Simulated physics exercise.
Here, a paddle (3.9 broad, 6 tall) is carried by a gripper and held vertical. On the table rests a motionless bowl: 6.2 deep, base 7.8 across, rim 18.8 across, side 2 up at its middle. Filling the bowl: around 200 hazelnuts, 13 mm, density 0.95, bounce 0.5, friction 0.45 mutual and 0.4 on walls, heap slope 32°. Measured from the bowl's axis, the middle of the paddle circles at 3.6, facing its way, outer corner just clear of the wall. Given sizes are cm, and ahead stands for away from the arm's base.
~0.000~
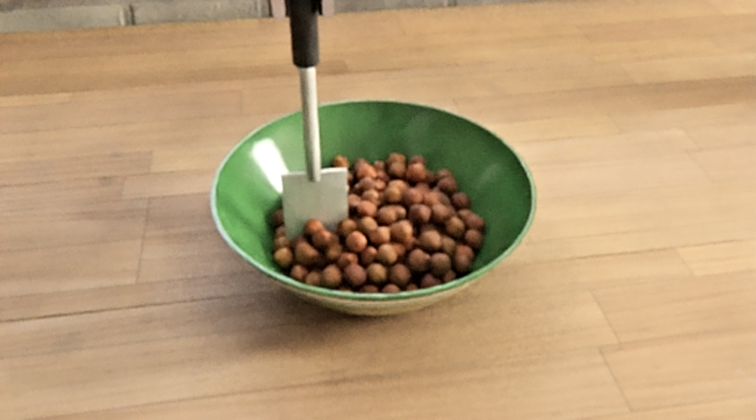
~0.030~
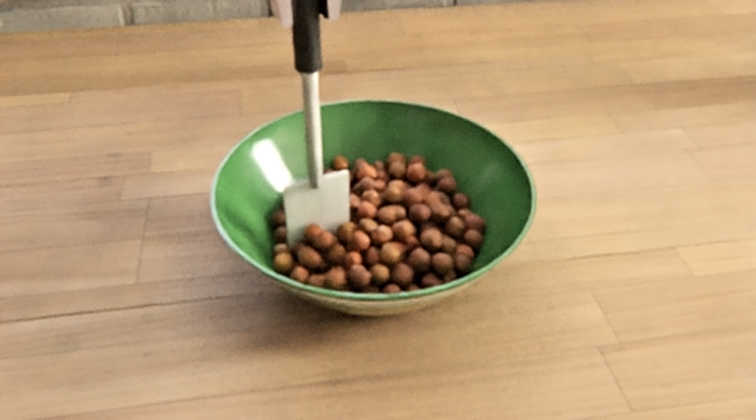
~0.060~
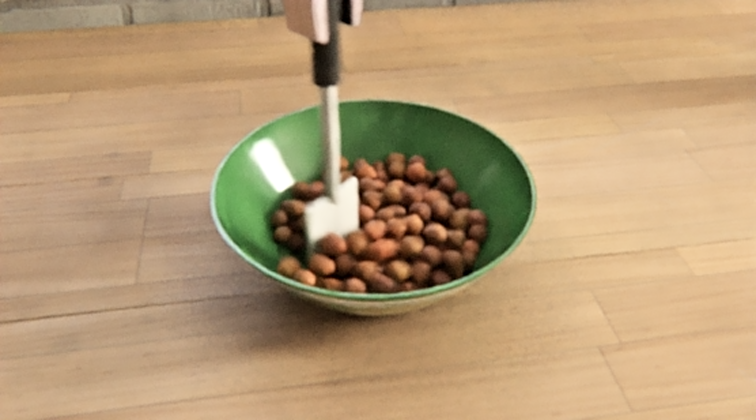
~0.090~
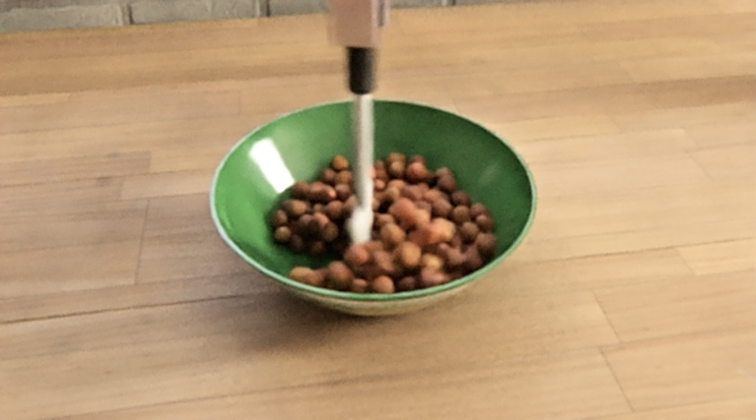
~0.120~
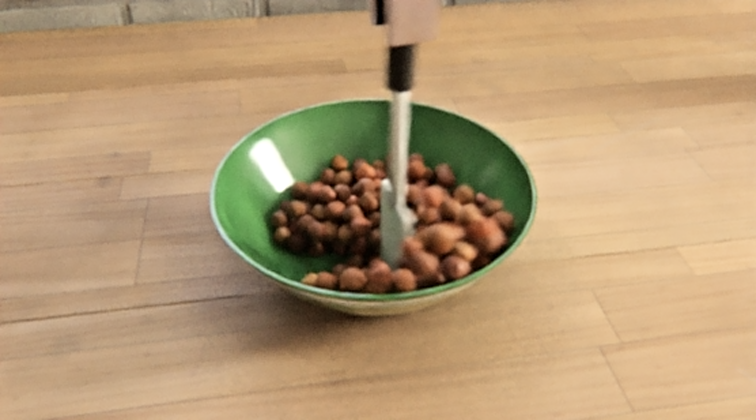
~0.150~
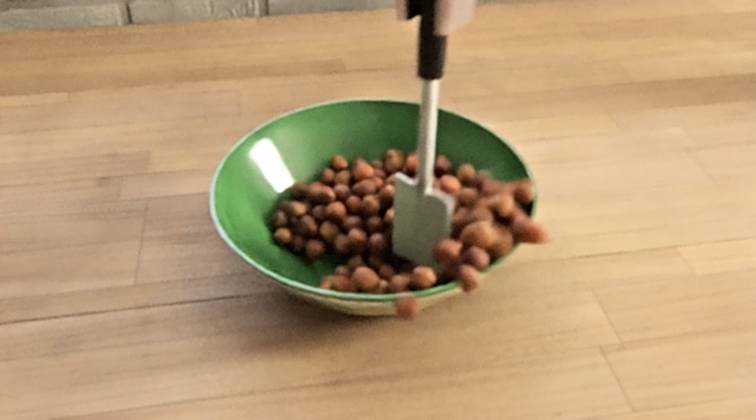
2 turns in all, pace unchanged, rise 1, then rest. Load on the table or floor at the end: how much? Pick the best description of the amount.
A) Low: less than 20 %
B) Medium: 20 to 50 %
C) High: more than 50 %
Option B: Medium: 20 to 50 %.
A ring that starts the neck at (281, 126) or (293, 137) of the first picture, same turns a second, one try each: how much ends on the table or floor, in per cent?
35 and 35 per cent.
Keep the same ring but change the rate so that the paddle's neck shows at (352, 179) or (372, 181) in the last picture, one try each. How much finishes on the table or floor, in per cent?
About 0 and 5 %.
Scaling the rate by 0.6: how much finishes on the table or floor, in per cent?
That gives about 5 percent.
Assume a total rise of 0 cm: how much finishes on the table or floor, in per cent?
My guess is close to 35 per cent.
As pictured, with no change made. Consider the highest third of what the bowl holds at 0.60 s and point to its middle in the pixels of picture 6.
Top-third centre at approx. (416, 178).
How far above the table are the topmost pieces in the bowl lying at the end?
The peak stands near 6.0 centimetres up.
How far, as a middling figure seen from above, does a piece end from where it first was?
Something near 10 cm, measured level.
By 0.38 s, 359° round, highest piece 9 above the table; 170 in the bowl, 27 on the table or floor, 8 in flight or on the tool.
By 0.60 s, 226° round, highest piece 9 above the table; 155 in the bowl, 48 on the table or floor, 2 in flight or on the tool.
By 0.91 s, 0° round, highest piece 6 above the table; 144 in the bowl, 60 on the table or floor, 1 in flight or on the tool.
By 1.61 s, 0° round, highest piece 6 above the table; 144 in the bowl, 61 on the table or floor.
Final count, 144 in the bowl, 61 on the table or floor. That is 30 % on the table or floor.
